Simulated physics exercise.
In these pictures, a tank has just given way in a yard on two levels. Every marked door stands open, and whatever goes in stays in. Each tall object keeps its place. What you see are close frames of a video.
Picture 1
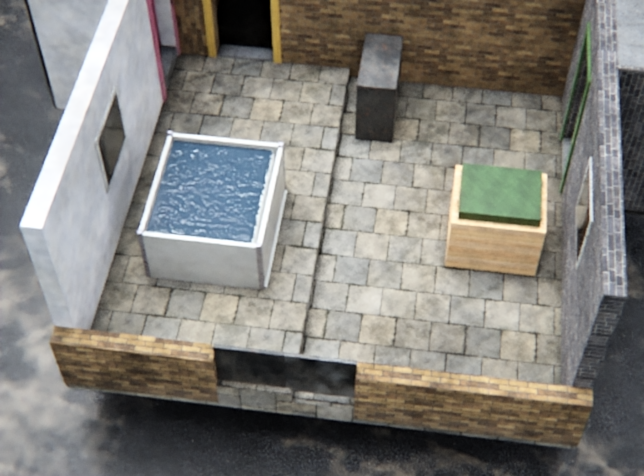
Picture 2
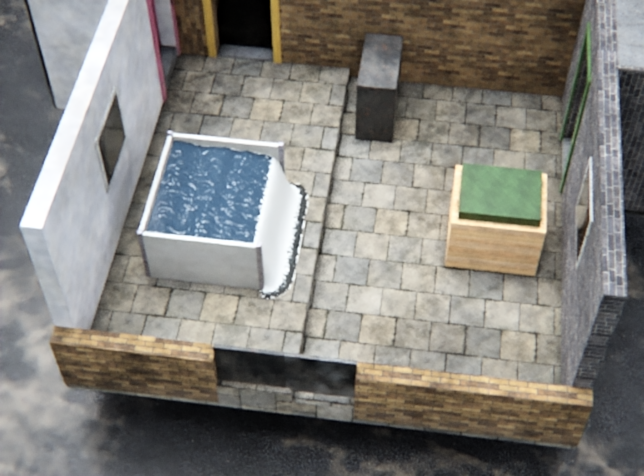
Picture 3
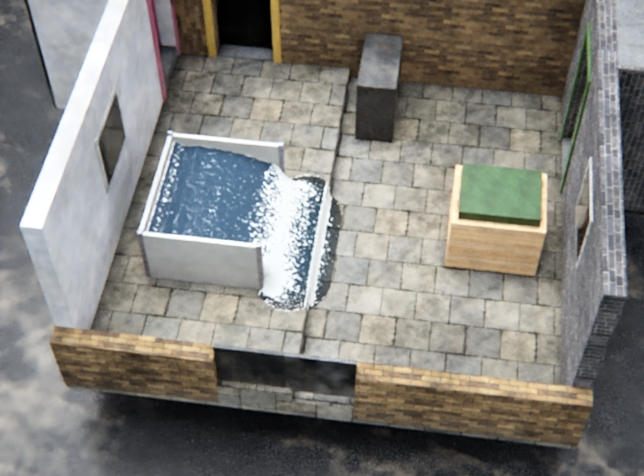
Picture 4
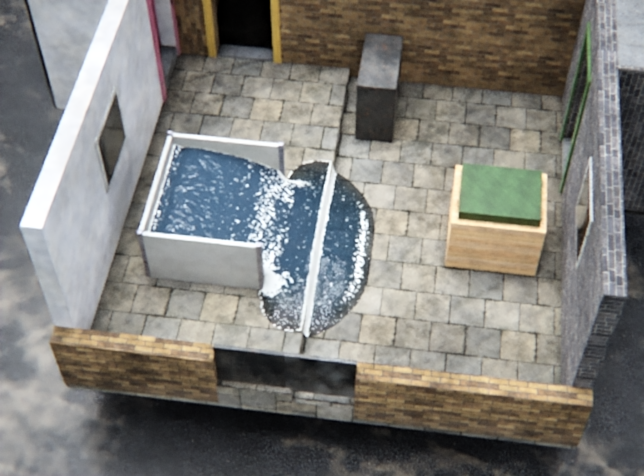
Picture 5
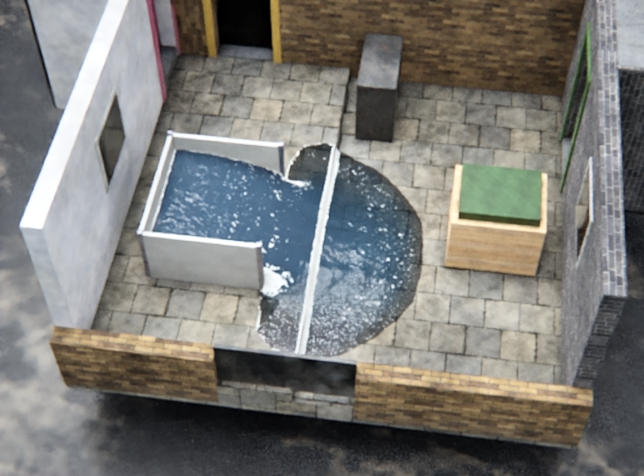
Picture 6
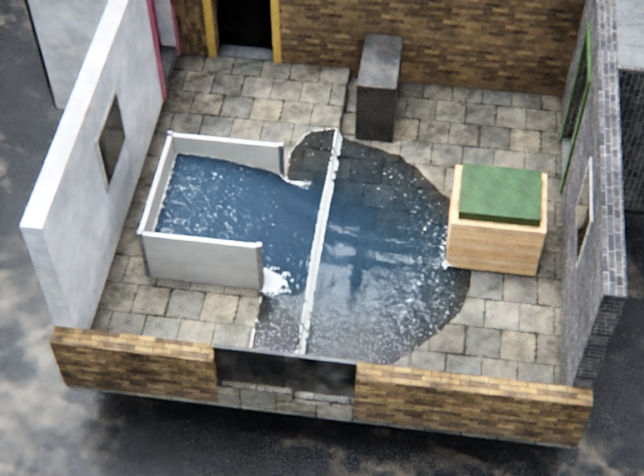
Water sits in an open white tank on the left of a walled, paved yard, then bursts out through the tank's right side. It pours white and foaming over a step in the paving, then fans out in a widening dark pool that reaches the wooden box with a green top on the right.
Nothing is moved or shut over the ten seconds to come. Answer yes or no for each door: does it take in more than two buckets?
Green door: Yes; yellow door: No; pink door: No.
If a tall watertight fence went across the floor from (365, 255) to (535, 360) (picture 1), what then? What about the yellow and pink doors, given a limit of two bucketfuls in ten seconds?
Looking at it, the yellow door doesn't reach the mark while the pink door doesn't reach the mark.
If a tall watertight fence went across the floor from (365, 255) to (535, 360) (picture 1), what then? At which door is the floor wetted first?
My pick is the one in green.
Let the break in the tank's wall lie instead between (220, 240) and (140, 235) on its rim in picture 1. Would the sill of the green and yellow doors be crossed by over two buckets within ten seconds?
To my mind the green door falls short, and the yellow door tops the limit.
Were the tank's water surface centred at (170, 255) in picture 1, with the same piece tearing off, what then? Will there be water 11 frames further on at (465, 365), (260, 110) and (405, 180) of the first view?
Soaked, bone-dry, soaked.
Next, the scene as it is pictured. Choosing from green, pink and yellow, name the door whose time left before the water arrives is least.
Going by the pictures, it would be the green door.
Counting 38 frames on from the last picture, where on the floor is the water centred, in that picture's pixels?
I'd put my finger on (411, 230).
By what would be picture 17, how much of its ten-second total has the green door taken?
Near 15 in a hundred.
A moment on, water covers 50 % of the floor; the green door wet at the sill, nothing in, the yellow door not reached, the pink door not reached.
Next, water covers 55 % of the floor; the green door under two buckets in, the yellow door not reached, the pink door not reached.
Then, water covers 60 % of the floor; the green door over two buckets in, the yellow door not reached, the pink door not reached.
Later, water covers 60 % of the floor; the green door over two buckets in, the yellow door not reached, the pink door not reached.
In the end, water covers 60 % of the floor; the green door over two buckets in, the yellow door not reached, the pink door not reached.
